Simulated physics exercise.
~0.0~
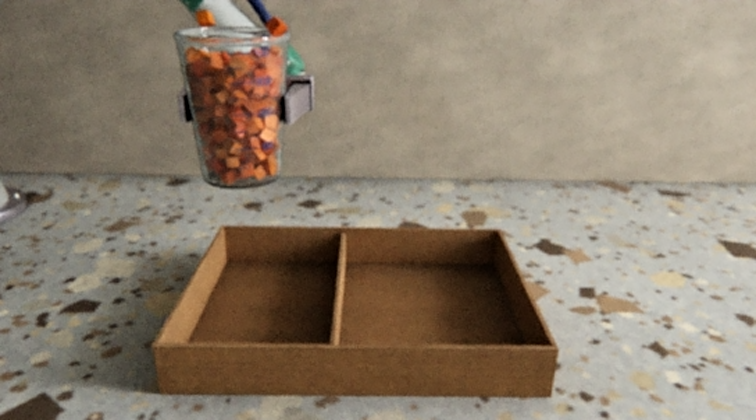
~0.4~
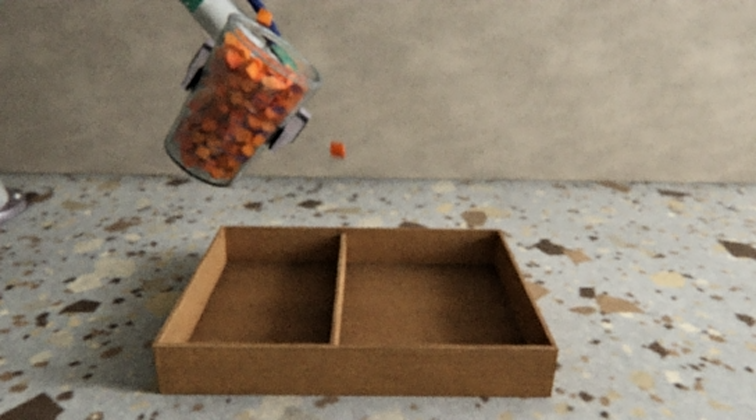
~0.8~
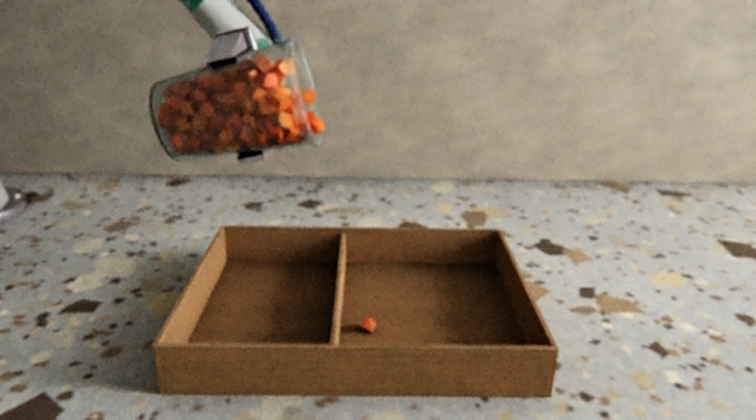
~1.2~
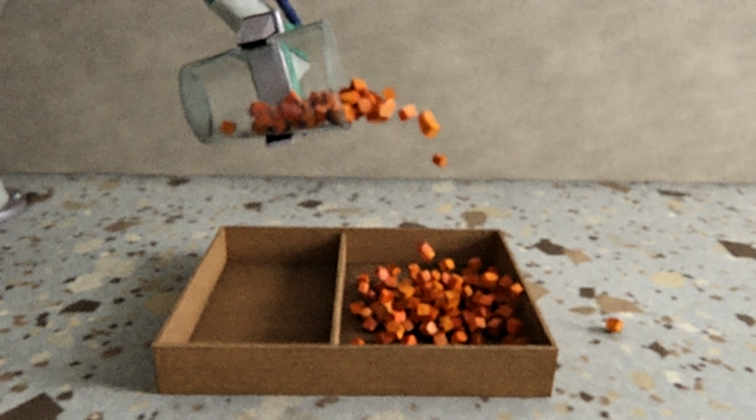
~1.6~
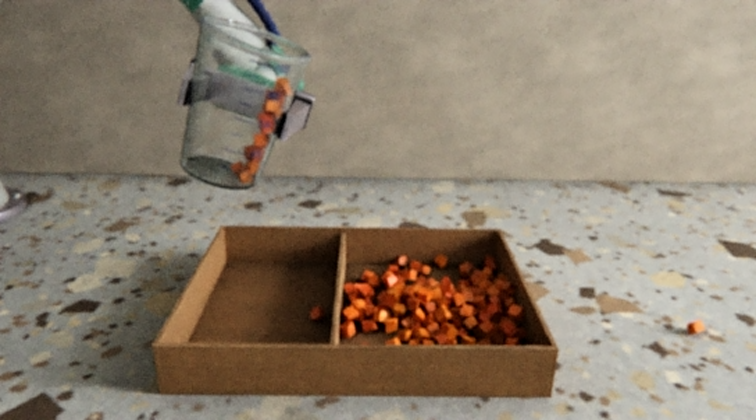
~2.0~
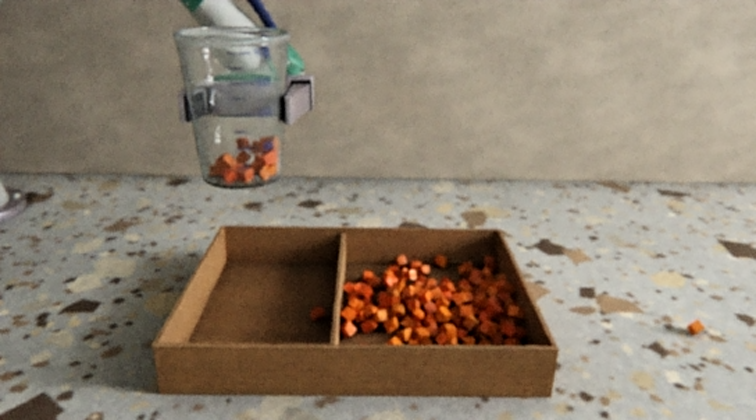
Over a speckled counter, a robot arm tips orange cubes into a tray's right side, then rights the cup.
